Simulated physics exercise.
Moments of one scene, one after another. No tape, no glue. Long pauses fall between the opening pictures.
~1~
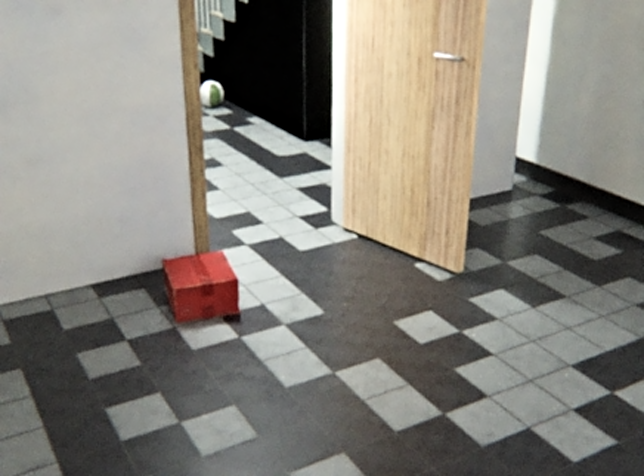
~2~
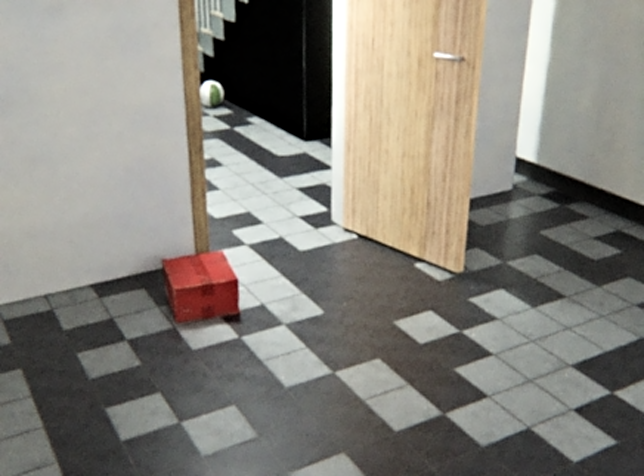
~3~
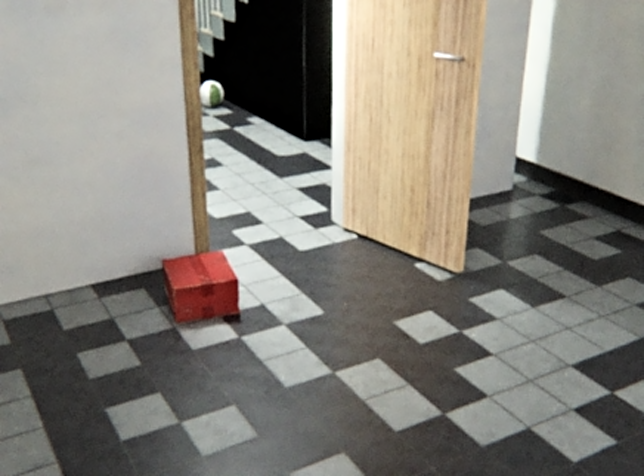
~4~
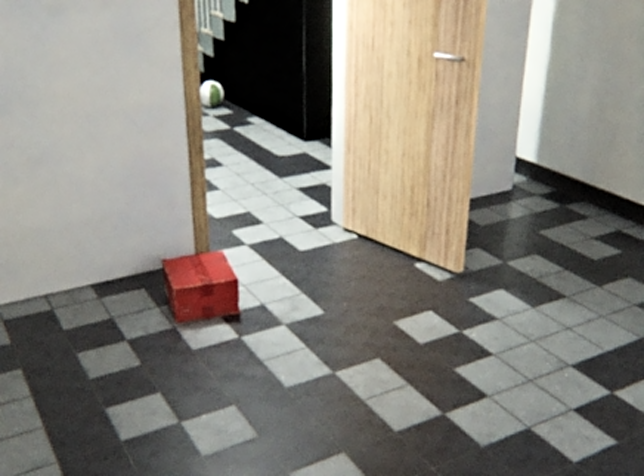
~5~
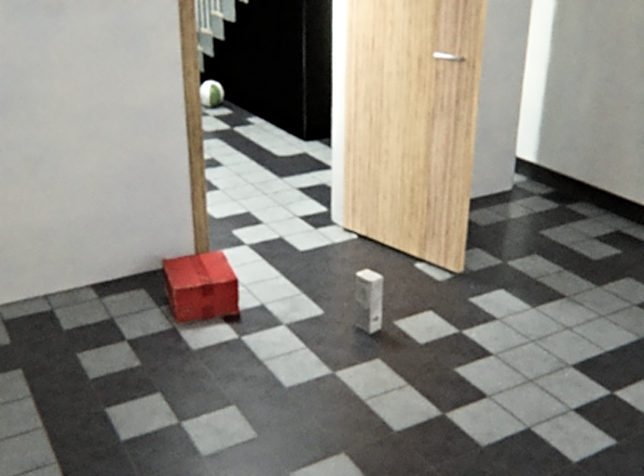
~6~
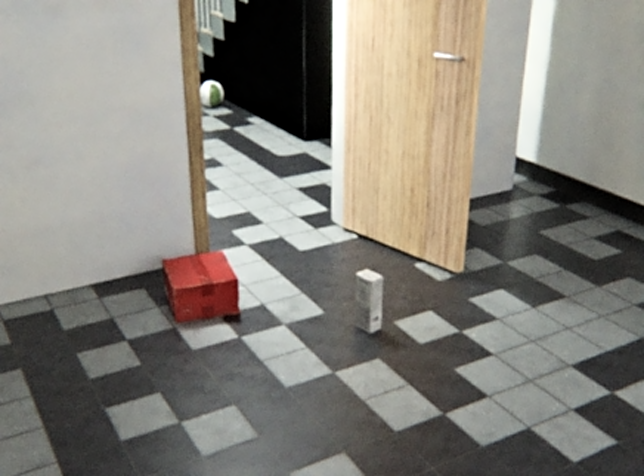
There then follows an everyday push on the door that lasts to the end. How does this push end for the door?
Looks like the door swings all the way to the frame.
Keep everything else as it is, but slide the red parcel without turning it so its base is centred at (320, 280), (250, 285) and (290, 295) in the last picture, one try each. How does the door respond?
Try 1 - gets caught; try 2 - swings fully home; try 3 - swings fully home.
Then, 1.20 s past the last view, open by 71°.
Then, 2.10 s past the last view, open by 32°.
Finally, open by 0°; both still in place. Final places as the last picture's camera would see them, white carton near (369, 302).
